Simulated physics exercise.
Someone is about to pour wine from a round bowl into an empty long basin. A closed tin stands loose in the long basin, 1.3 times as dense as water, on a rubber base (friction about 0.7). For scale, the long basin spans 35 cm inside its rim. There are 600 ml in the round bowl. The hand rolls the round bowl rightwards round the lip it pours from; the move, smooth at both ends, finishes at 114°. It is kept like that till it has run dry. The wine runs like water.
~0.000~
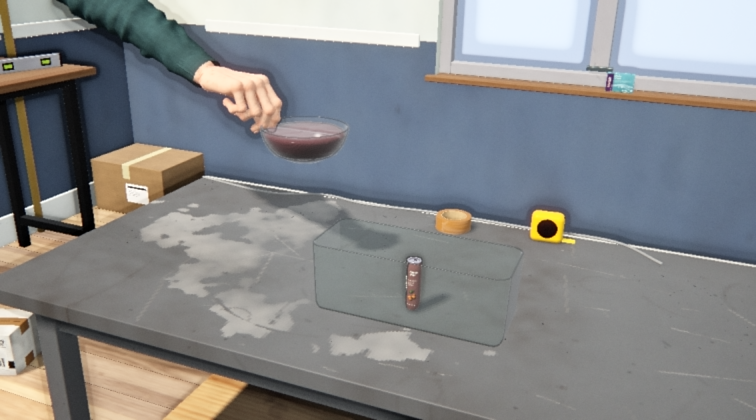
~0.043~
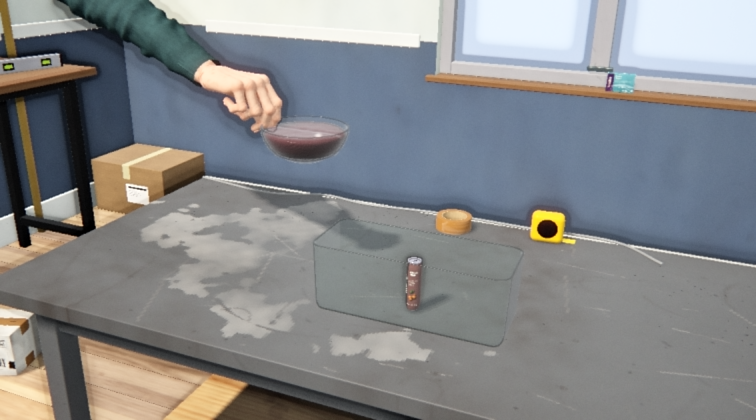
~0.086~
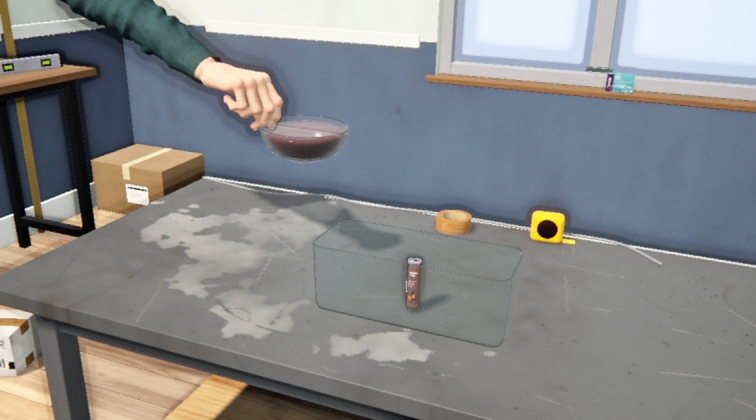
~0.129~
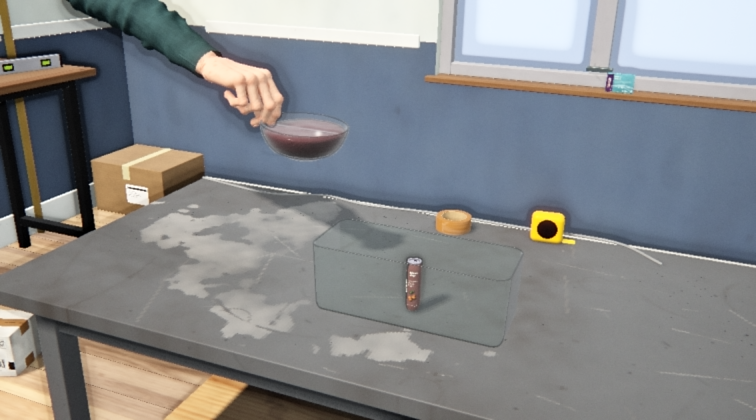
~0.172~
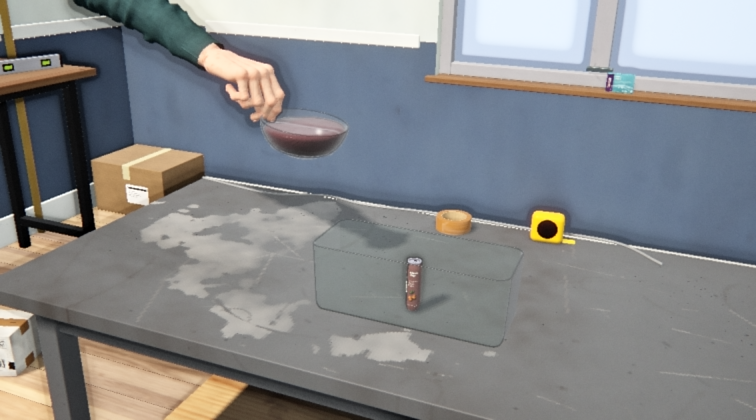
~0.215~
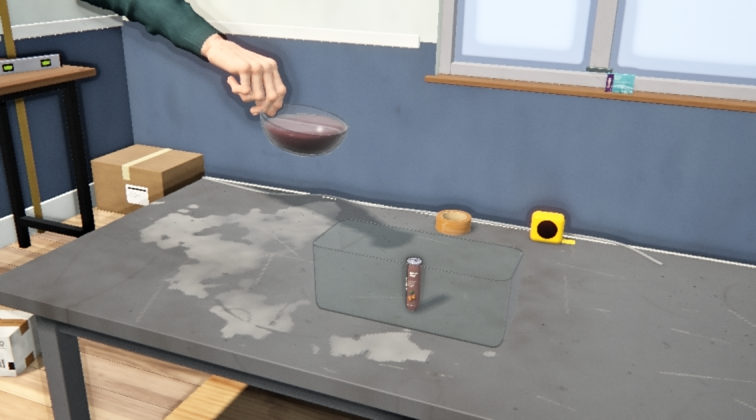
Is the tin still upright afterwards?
The tin keeps standing.
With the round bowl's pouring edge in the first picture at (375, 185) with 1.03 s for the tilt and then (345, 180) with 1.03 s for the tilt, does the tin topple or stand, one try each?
First it keeps standing; then it falls.
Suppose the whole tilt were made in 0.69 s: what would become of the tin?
Then it remains upright.
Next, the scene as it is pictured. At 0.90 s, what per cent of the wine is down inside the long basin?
Some 92 per cent.
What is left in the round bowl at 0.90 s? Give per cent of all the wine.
About 0 per cent.
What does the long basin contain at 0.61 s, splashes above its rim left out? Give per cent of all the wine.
About 12 per cent.
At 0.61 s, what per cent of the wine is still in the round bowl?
Near 28 in a hundred.
Then, 0.61 s in, the tilt is 73° and 28 per cent is still to pour; the tin stands where it began.
Then, 0.90 s in, the tilt is 110° and 0 per cent is still to pour; the tin stands where it began.
Then, 1.20 s in, the tilt is 114° and 0 per cent is still to pour; the tin stands where it began.
Then, 1.53 s in, the tilt is 114° and 0 per cent is still to pour; the tin stands where it began.
Finally, the tin stands where it began.
